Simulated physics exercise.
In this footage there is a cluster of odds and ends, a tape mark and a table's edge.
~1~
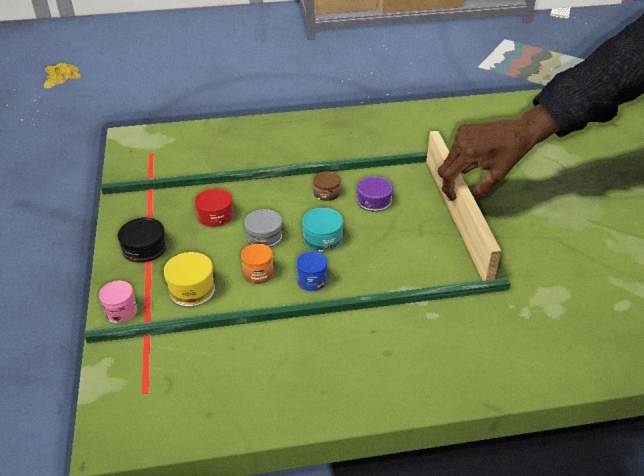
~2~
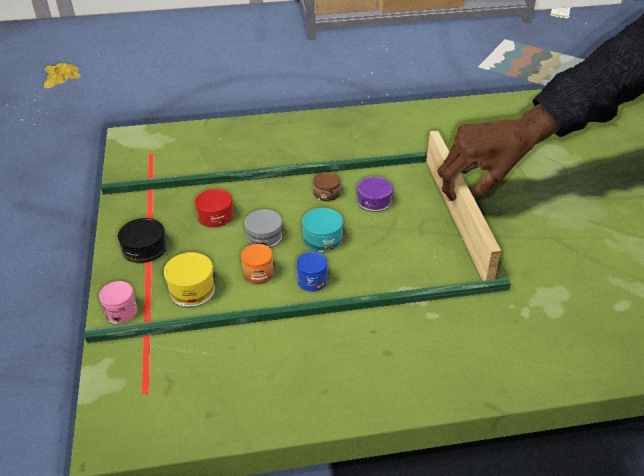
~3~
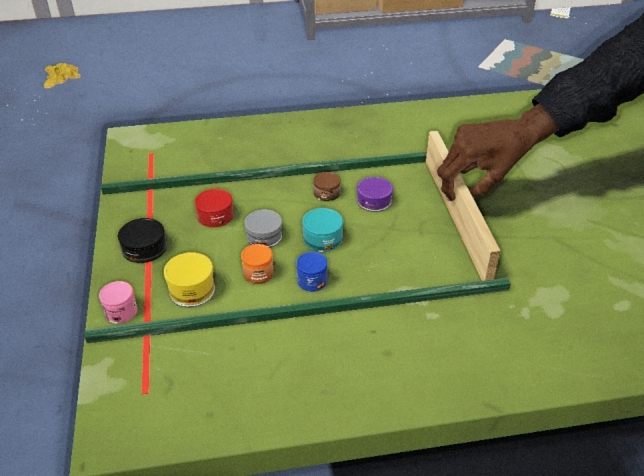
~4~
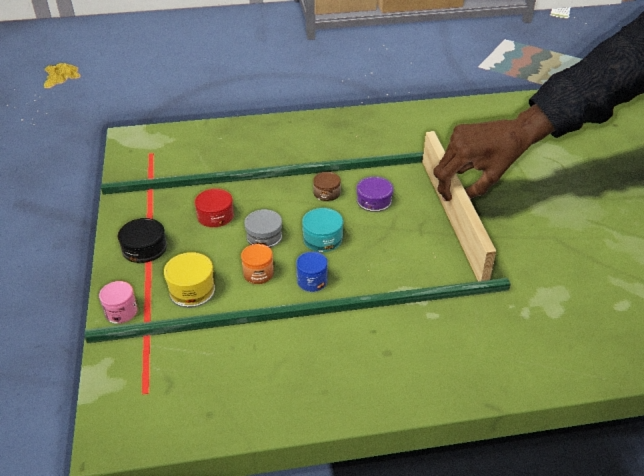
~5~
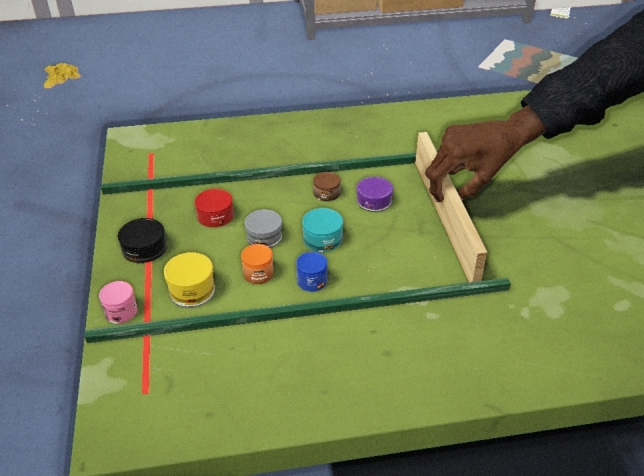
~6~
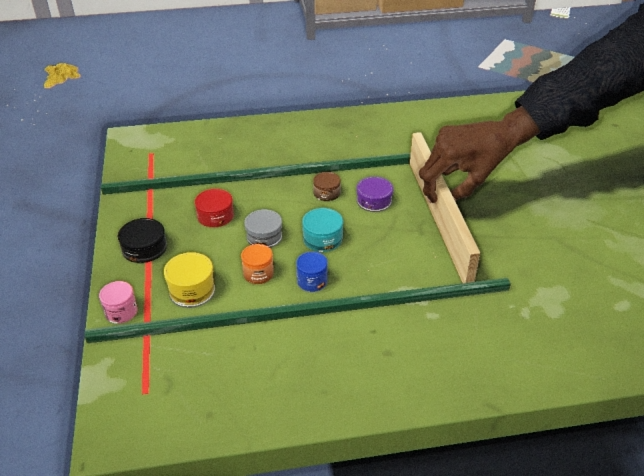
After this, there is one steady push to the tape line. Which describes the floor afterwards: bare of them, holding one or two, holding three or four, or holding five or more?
Most likely just one, perhaps two, will tumble off the end.
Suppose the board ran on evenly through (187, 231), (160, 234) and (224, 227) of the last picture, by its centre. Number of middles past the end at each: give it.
Middles past end - pos 1: 0, pos 2: 2, pos 3: 0.
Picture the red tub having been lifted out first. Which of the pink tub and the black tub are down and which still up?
So the pink tub goes off the edge and the black tub goes off the edge.
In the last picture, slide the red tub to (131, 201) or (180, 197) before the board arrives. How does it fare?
Spot by spot, it stays put and then it stays put.
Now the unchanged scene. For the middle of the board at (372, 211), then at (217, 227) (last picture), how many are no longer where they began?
First 2, then 9.
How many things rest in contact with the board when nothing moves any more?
Total: 5.
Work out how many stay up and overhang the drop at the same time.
Looks like 2 of them.
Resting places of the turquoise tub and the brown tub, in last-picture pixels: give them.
The turquoise tub comes to rest close to (126, 259), while the brown tub rests close to (136, 193).
Early on, none off yet; pink tub at rest near (119, 303); black tub at rest near (143, 241); yellow pot at rest near (190, 280).
Finally, the number that fall off is one or two; lost, black tub and pink tub.
